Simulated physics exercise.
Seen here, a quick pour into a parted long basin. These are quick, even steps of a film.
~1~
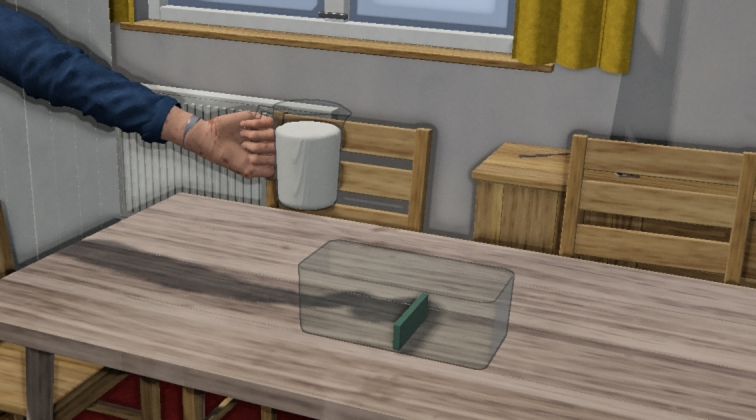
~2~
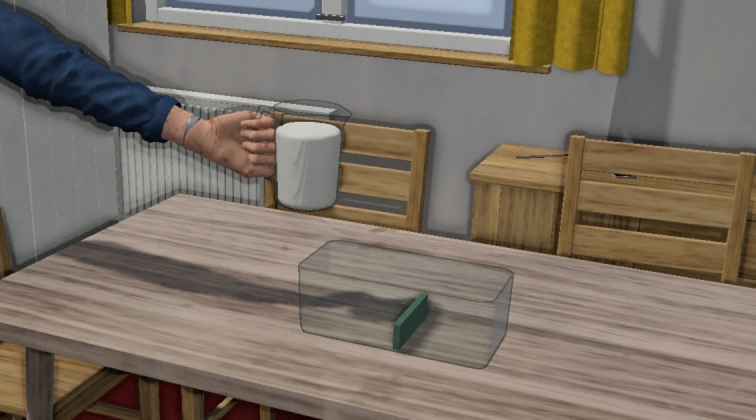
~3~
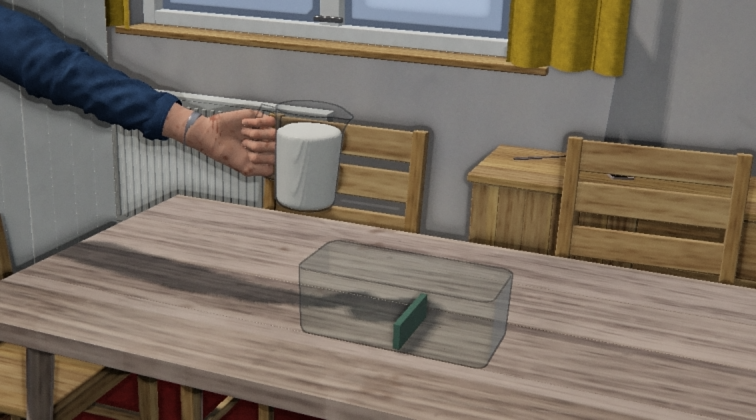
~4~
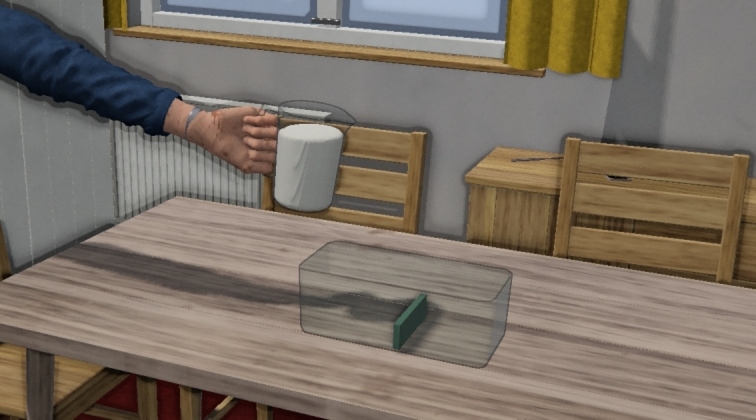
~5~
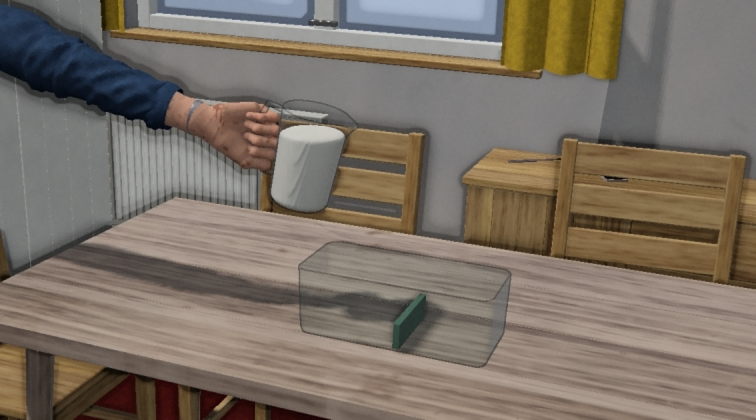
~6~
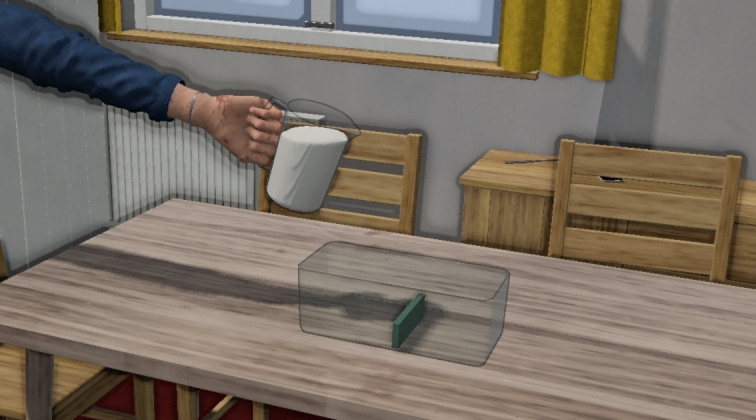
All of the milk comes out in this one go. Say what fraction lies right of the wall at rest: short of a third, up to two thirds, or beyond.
In the end under a third is right of the wall.
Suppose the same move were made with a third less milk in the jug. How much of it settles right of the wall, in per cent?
About 5 per cent.
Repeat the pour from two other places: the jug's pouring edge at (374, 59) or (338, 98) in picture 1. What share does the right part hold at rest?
In turn 80 and 10 in a hundred.
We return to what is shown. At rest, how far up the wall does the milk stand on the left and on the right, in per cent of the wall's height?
Left about 70, right about 20.
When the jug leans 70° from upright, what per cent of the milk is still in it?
Some 85 per cent.
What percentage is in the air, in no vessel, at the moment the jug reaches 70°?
About 10 per cent.
A moment on, the jug is tipped part way and 85 per cent is still to pour, 3 is left of the wall and 0 right of it.
Next, the jug is tipped right over and 28 per cent is still to pour, 43 is left of the wall and 10 right of it.
Then the jug is tipped right over and 0 per cent is still to pour, 79 is left of the wall and 12 right of it.
Later the jug is tipped right over and 0 per cent is still to pour, 78 is left of the wall and 16 right of it.
Finally, 78 per cent lies left of the wall, 16 right of it and 6 outside.
